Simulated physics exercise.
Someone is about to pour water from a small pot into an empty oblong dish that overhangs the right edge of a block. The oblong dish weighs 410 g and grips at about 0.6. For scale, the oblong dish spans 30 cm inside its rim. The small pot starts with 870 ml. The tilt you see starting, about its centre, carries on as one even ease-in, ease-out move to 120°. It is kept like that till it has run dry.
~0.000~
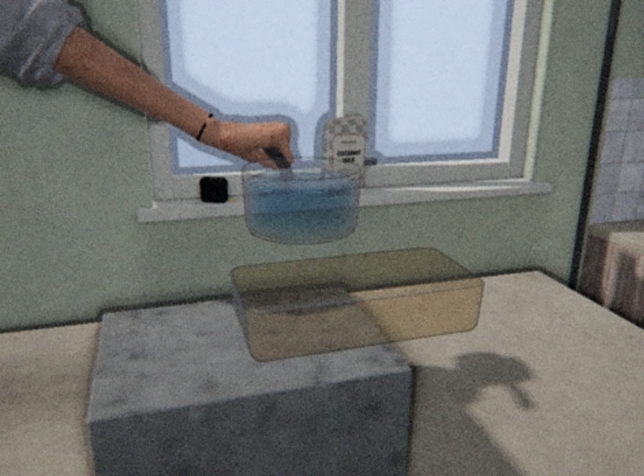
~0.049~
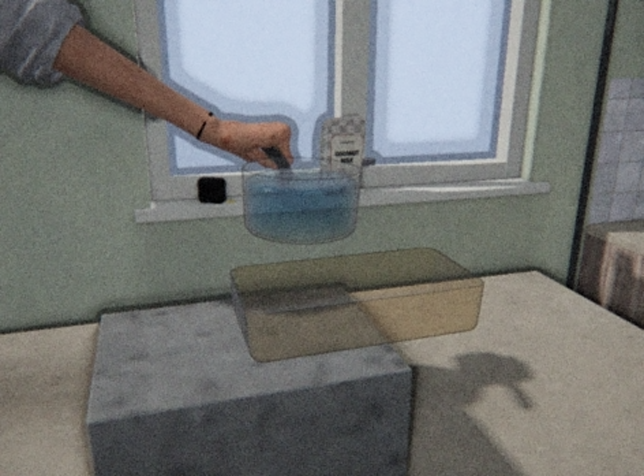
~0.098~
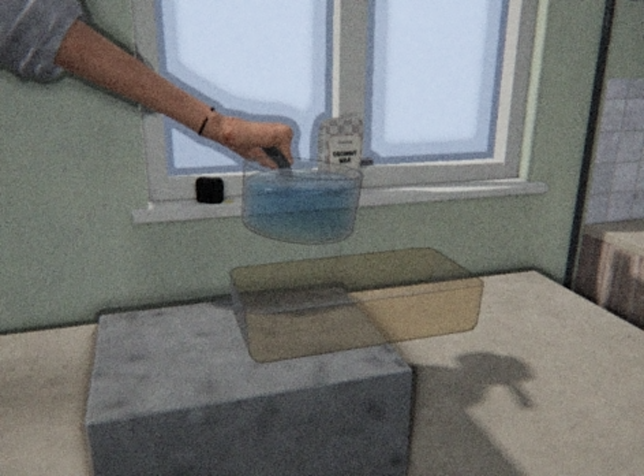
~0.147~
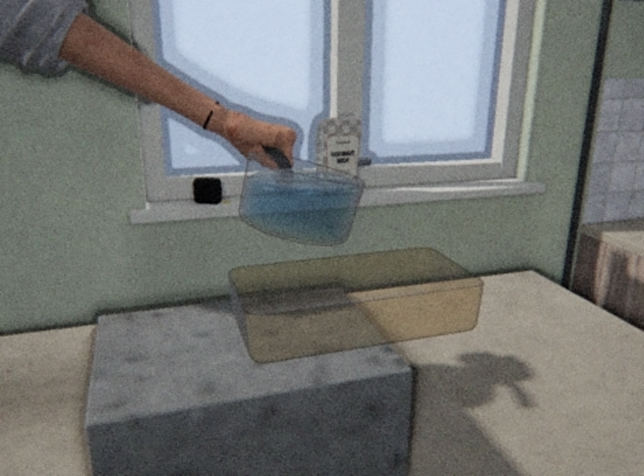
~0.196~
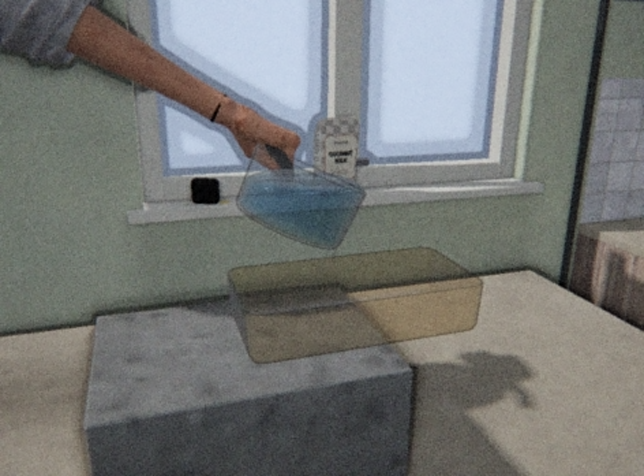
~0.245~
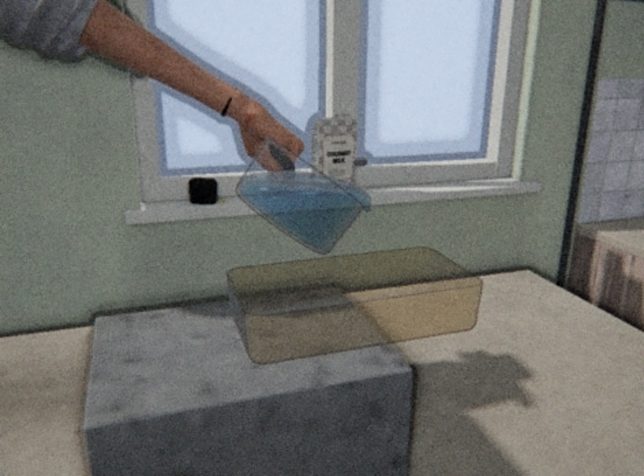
In the video, a hand holds a small clear pot of blue water above an empty, yellowish transparent oblong dish overhanging the right edge of a gray block, then tilts the pot steadily down to the right.
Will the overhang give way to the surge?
The oblong dish goes over the edge.
Then, 0.52 s in, the tilt is 108° and 17 per cent is still to pour; the oblong dish leans 6° with 55 per cent in it.
Then, 0.72 s in, the tilt is 120° and 5 per cent is still to pour; the oblong dish leans 36° with 51 per cent in it.
Then, 0.92 s in, the tilt is 120° and 2 per cent is still to pour; the oblong dish leans 36° with 36 per cent in it.
Then, 1.15 s in, the tilt is 120° and 2 per cent is still to pour; the oblong dish leans 36° with 32 per cent in it.
Finally, the oblong dish leans 43° with 33 per cent in it.
